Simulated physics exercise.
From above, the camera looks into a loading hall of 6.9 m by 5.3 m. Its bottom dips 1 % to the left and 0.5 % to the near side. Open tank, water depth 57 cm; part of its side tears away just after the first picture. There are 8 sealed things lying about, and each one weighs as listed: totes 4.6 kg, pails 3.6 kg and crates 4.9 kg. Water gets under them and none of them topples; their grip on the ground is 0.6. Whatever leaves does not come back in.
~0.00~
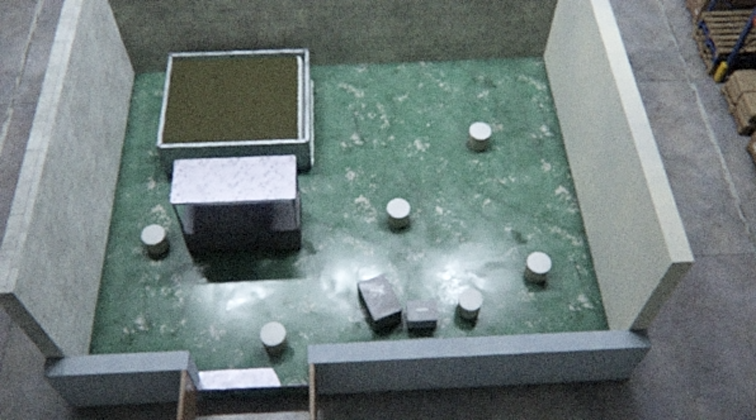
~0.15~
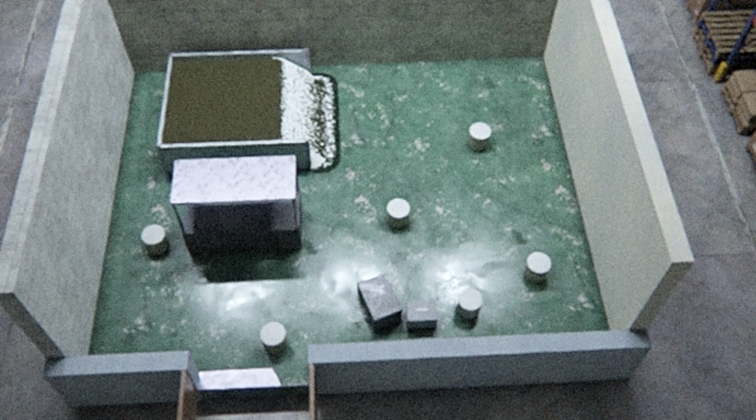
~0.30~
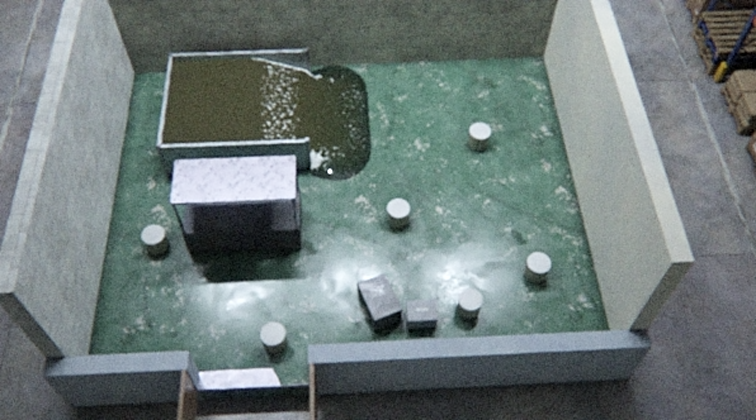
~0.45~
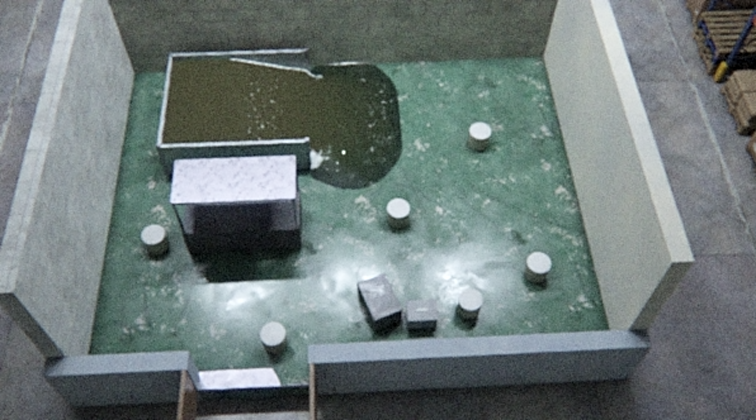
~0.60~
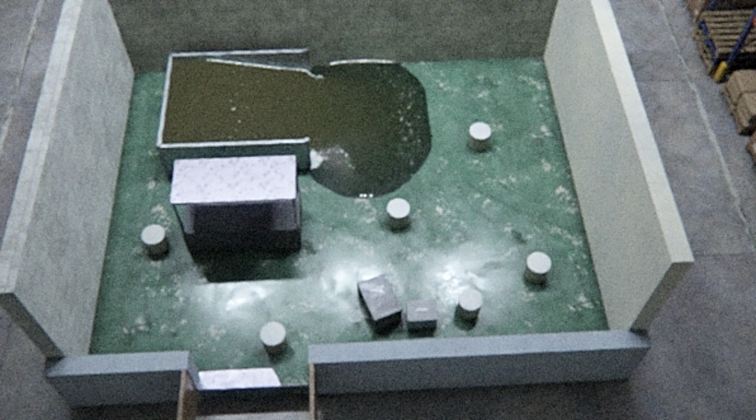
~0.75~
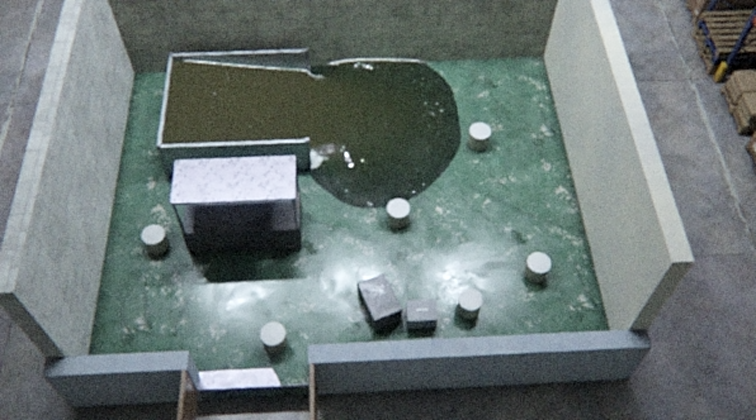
Loading hall seen from above, with murky water pouring from an open tank's right side and spreading across the green floor.
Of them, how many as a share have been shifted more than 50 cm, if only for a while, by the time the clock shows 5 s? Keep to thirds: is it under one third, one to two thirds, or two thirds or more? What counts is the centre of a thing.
Between a third and two thirds get shoved past half a metre.
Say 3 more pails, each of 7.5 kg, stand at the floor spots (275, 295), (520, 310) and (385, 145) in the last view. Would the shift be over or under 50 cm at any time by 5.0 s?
In the order asked: Stays inside the line, crosses the line, crosses the line.
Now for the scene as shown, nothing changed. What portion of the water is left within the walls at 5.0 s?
100 %.
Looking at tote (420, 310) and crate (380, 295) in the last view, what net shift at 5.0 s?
That comes to 40 cm for the first and 30 cm for the second.
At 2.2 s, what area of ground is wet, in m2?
Somewhere about 19 m2, give or take.
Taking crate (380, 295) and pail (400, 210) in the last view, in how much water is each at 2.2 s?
Close to 0 and 3 centimetres.
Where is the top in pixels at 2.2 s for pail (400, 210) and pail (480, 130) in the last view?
They end up about (416, 239) and (563, 151) in the last view.
After 1.1 s 0 of 8 are over 50 cm from their spots; 0 afloat.
After 2.2 s 2 of 8 are over 50 cm from their spots; 1 afloat.
After 3.5 s 3 of 8 are over 50 cm from their spots; 2 afloat.
After 5.0 s 4 of 8 are over 50 cm from their spots, and 4 have been at some point; 5 afloat.
